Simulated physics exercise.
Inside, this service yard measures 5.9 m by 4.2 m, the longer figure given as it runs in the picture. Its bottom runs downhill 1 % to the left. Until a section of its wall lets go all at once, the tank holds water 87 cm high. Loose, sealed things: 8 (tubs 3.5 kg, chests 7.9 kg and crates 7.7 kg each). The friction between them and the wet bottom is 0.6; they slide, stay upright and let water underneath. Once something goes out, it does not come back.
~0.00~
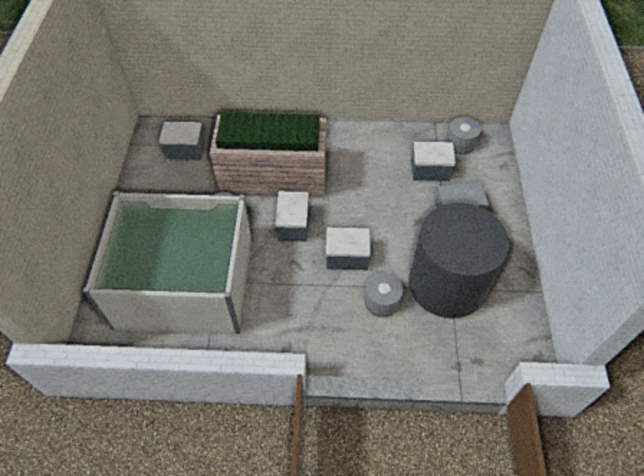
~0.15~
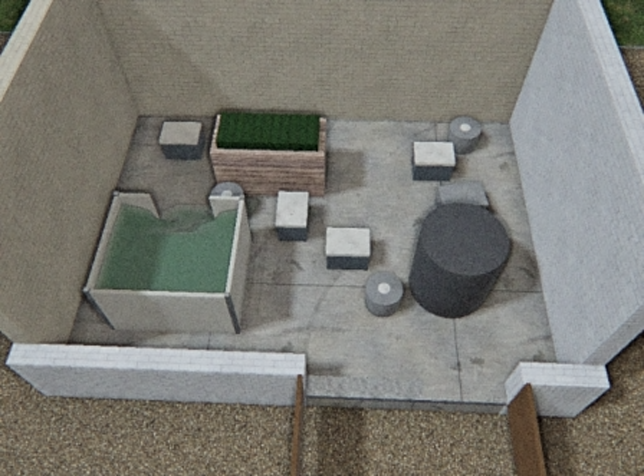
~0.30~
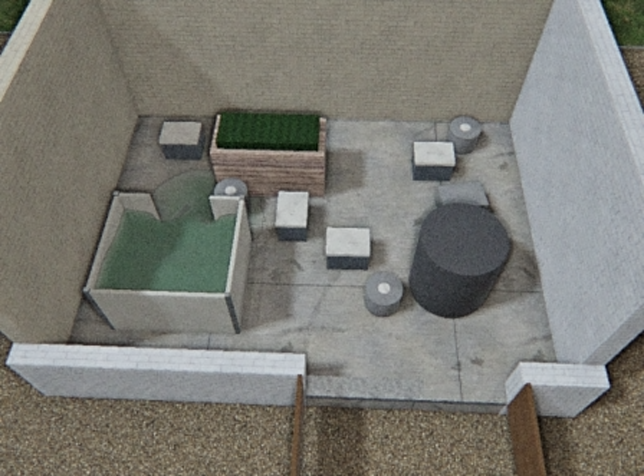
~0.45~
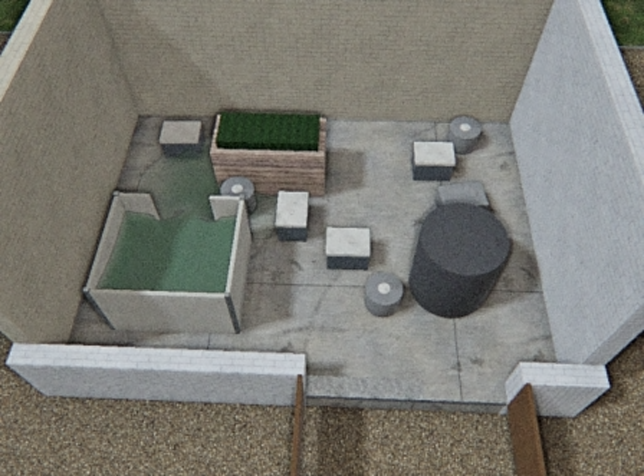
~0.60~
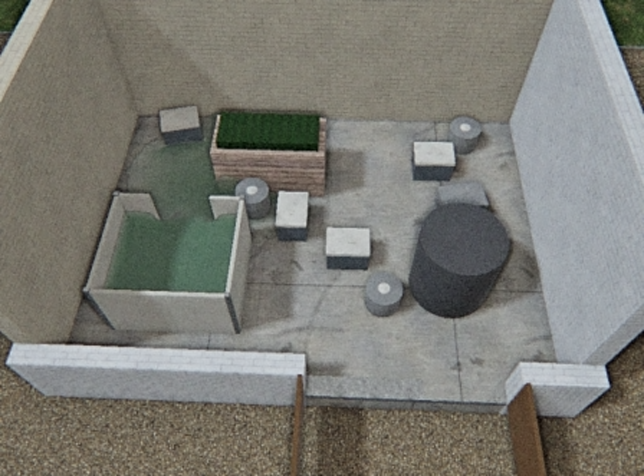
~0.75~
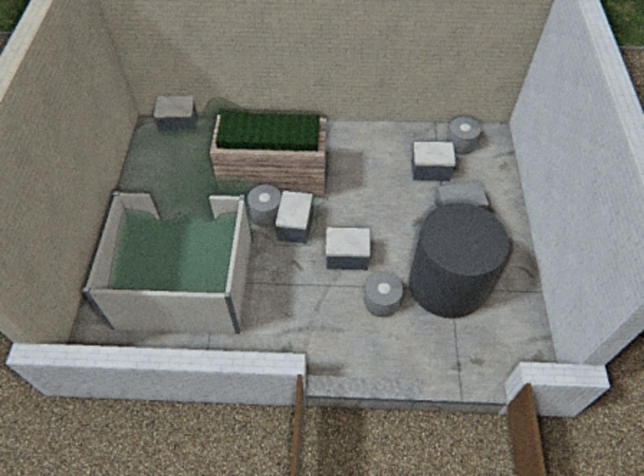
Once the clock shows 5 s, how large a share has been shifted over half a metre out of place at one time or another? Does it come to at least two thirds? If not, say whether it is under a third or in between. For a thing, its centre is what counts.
Yes, two thirds or more.
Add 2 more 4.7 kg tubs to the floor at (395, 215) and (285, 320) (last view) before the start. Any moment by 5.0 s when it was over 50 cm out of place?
Result, in sequence: Exceeded / not exceeded.
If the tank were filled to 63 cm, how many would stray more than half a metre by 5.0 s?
In that case the number is 5.
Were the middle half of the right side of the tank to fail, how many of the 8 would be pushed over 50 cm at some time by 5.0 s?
You'd get 5 in that case.
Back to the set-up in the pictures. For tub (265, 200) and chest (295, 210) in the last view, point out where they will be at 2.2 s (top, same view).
First one near (261, 274), second near (322, 263).
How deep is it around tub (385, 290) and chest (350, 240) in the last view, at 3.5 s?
Some 2 cm at the first, some 4 cm at the second.
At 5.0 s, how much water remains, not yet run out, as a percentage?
Around 100 per cent of the water is still in there.
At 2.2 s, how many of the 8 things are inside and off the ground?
I'd say 1 of them.
After 1.1 s 2 of 8 are over 50 cm from their spots; 1 afloat.
After 2.2 s 2 of 8 are over 50 cm from their spots; 1 afloat.
After 3.5 s 5 of 8 are over 50 cm from their spots; 4 afloat.
After 5.0 s 7 of 8 are over 50 cm from their spots, and 8 have been at some point; 5 afloat.
